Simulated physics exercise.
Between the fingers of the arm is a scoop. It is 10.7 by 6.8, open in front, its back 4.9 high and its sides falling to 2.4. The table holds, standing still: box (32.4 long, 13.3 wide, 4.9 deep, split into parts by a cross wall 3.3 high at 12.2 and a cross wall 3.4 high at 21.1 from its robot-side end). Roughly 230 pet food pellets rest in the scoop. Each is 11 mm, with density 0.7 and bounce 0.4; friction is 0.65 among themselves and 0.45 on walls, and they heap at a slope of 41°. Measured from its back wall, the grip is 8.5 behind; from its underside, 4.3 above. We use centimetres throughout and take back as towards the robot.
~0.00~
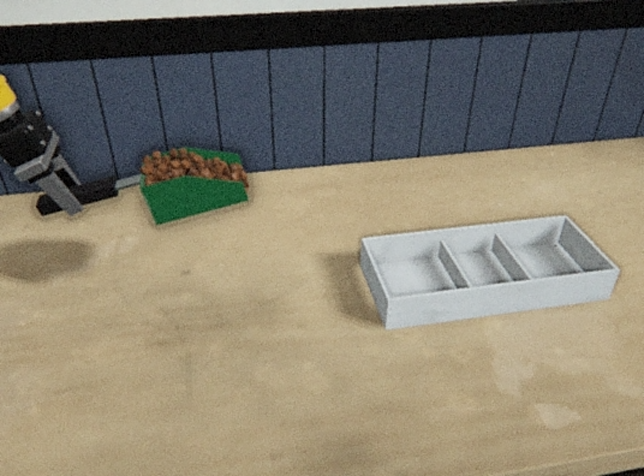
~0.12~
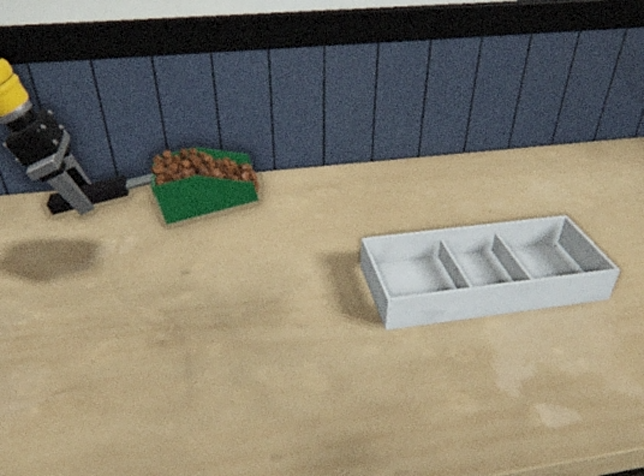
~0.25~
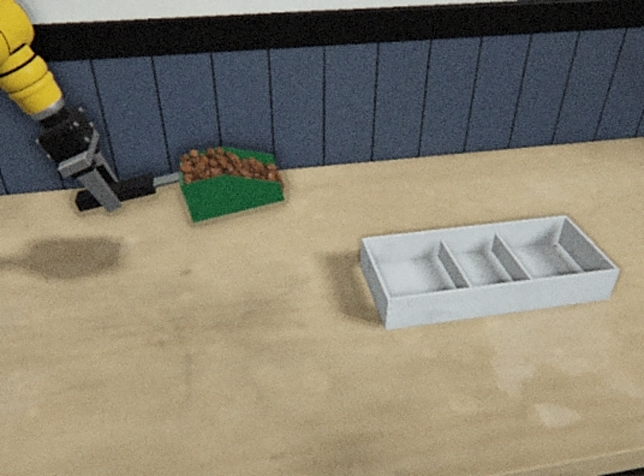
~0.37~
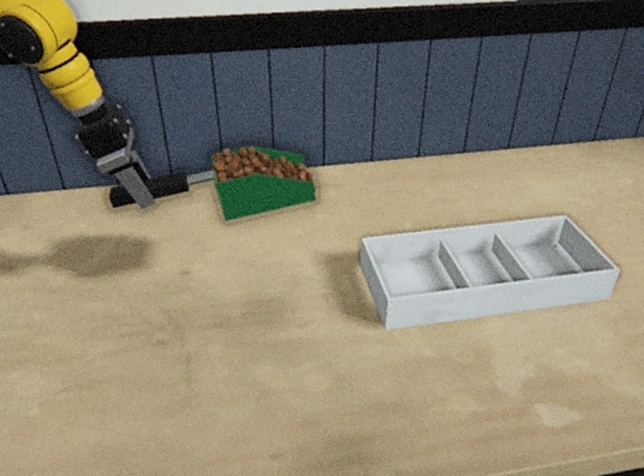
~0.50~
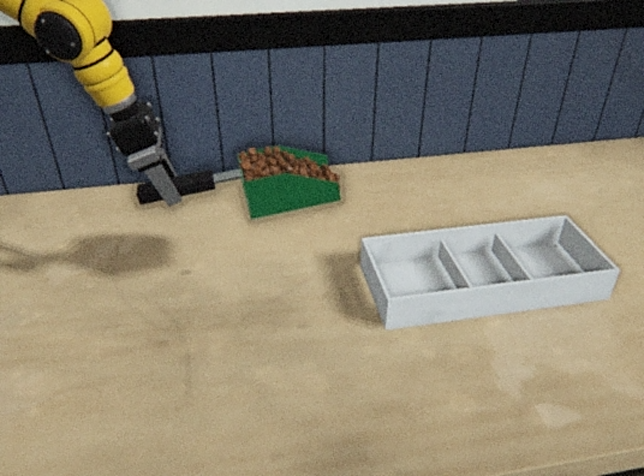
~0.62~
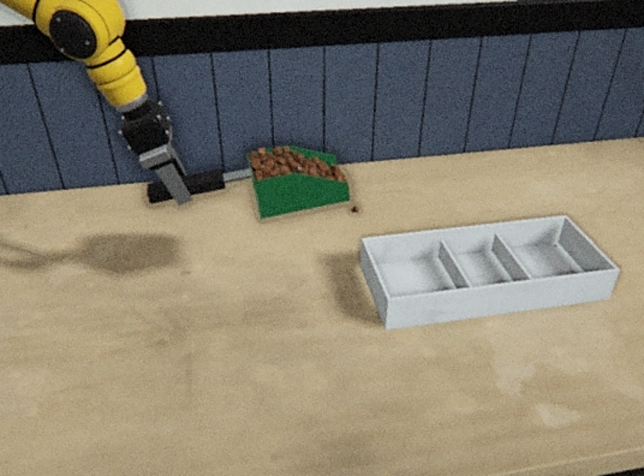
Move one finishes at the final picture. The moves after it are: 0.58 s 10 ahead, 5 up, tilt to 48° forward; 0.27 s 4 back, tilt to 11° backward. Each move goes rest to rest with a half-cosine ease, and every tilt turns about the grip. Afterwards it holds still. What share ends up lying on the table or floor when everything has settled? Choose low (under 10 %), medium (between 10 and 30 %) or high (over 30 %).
High.
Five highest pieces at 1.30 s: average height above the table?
They're roughly 14 centimetres up.
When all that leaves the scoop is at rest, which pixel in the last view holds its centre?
Roughly at (363, 291) in the last picture.
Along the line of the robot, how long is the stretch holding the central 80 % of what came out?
About 18 centimetres.
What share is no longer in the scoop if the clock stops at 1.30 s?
About 95 per cent.
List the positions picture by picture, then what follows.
In the first frame, scoop floor at (193, 196), tilted 11° backward; upper third of the load around (181, 171), from x 145 to 245, top at y 150; 226 on the scoop.
In the second frame, scoop floor at (203, 196), tilted 11° backward; upper third of the load around (191, 170), from x 155 to 255, top at y 150.
In the third frame, scoop floor at (228, 195), tilted 10° backward; upper third of the load around (217, 169), from x 185 to 280, top at y 150.
In the fourth frame, scoop floor at (259, 194), tilted 8° backward; upper third of the load around (249, 169), from x 215 to 310, top at y 150.
In the fifth frame, scoop floor at (283, 194), tilted 7° backward; upper third of the load around (274, 168), from x 245 to 335, top at y 150.
In the sixth frame, scoop floor at (293, 193), tilted 7° backward; upper third of the load around (283, 168), from x 255 to 355, top at y 150; 225 on the scoop, 1 in flight or on a rim.
After 0.96 s, tilted 28° forward, highest piece 21 above the table; 223 on the scoop, 1 on the table or floor, 2 in flight or on a rim.
After 1.30 s, tilted 30° forward, highest piece 14 above the table; 129 on the table or floor, 56 in the robot-side part, 9 on the scoop, 32 in flight or on a rim.
After 1.67 s, tilted 11° backward, highest piece 4 above the table; 149 on the table or floor, 64 in the robot-side part, 10 in the middle part, 1 in the far-side part, 2 in flight or on a rim.
After 2.72 s, tilted 11° backward, highest piece 4 above the table; 149 on the table or floor, 64 in the robot-side part, 10 in the middle part, 1 in the far-side part, 2 in flight or on a rim.
At rest, 149 on the table or floor, 64 in the robot-side part, 10 in the middle part, 1 in the far-side part, 2 in flight or on a rim. That is 66 % on the table or floor.
